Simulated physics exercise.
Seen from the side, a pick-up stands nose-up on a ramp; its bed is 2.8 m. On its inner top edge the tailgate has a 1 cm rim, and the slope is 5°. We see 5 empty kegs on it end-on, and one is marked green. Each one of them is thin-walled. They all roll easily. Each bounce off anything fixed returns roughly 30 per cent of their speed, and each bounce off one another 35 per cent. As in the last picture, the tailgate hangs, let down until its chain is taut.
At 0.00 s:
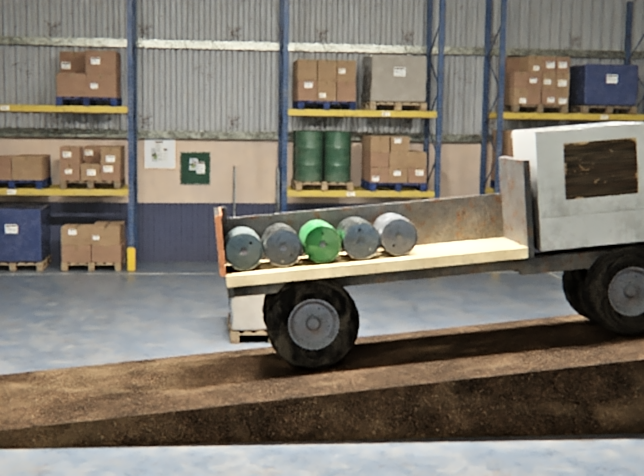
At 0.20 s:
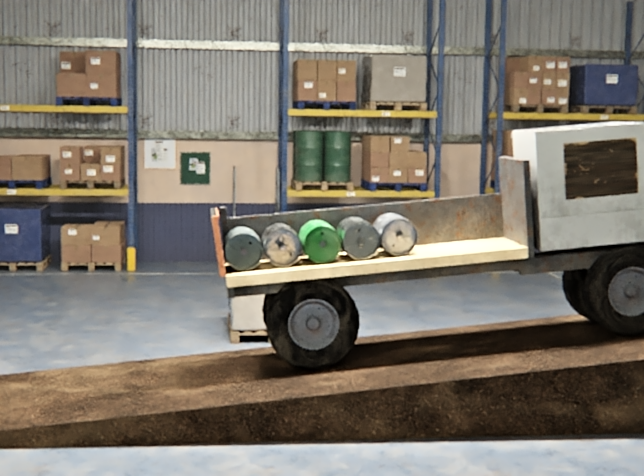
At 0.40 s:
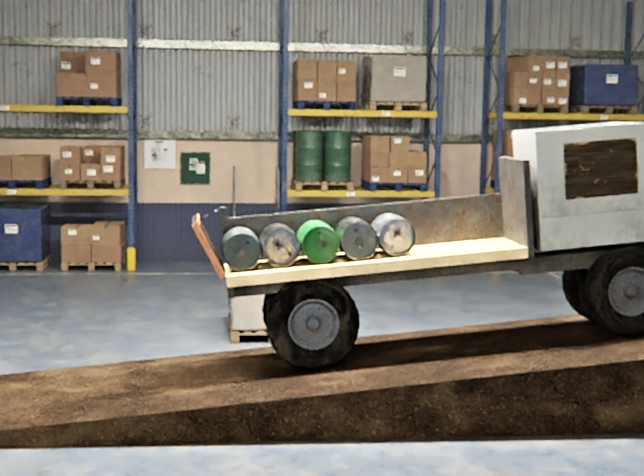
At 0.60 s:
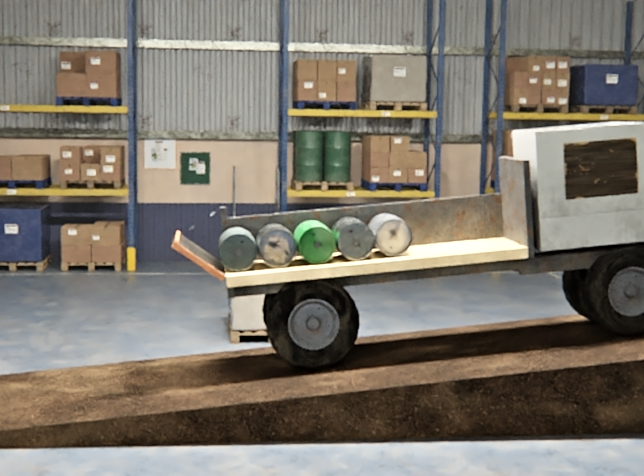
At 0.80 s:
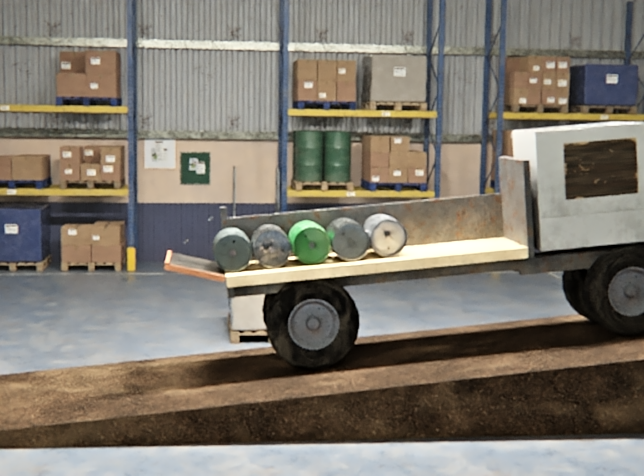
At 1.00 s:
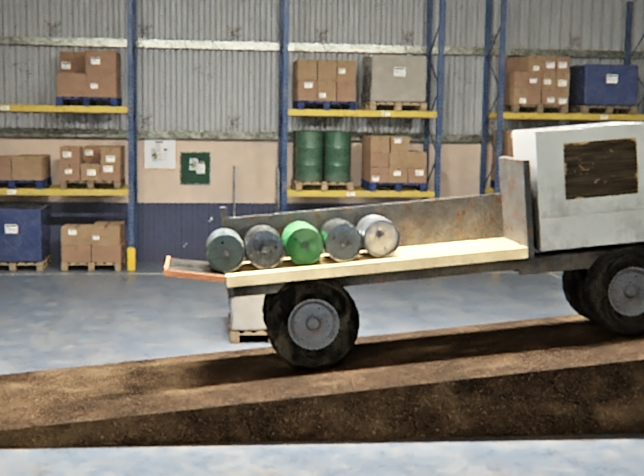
In a warehouse, a truck's tailgate swings down leftward and five barrels roll slightly left.
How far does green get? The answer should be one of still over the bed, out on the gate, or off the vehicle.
I would say still over the bed.
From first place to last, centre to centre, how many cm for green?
Shift - green 50.
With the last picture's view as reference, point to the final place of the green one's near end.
Rest position in the last view: About (264, 250).
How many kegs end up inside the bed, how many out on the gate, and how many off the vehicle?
Final counts, in the order asked: 4, 1, 0.
After 1.4 s, green is on the bed, 60 cm short of the hinge, rolling left; 0 out so far.
After 1.7 s, green is on the bed, 50 cm short of the hinge, rolling left; 0 out so far.
After 2.2 s, green is on the bed, 40 cm short of the hinge, rolling left; 0 out so far.
At rest (2.7 s), green is on the bed, 35 cm short of the hinge; 0 out so far.
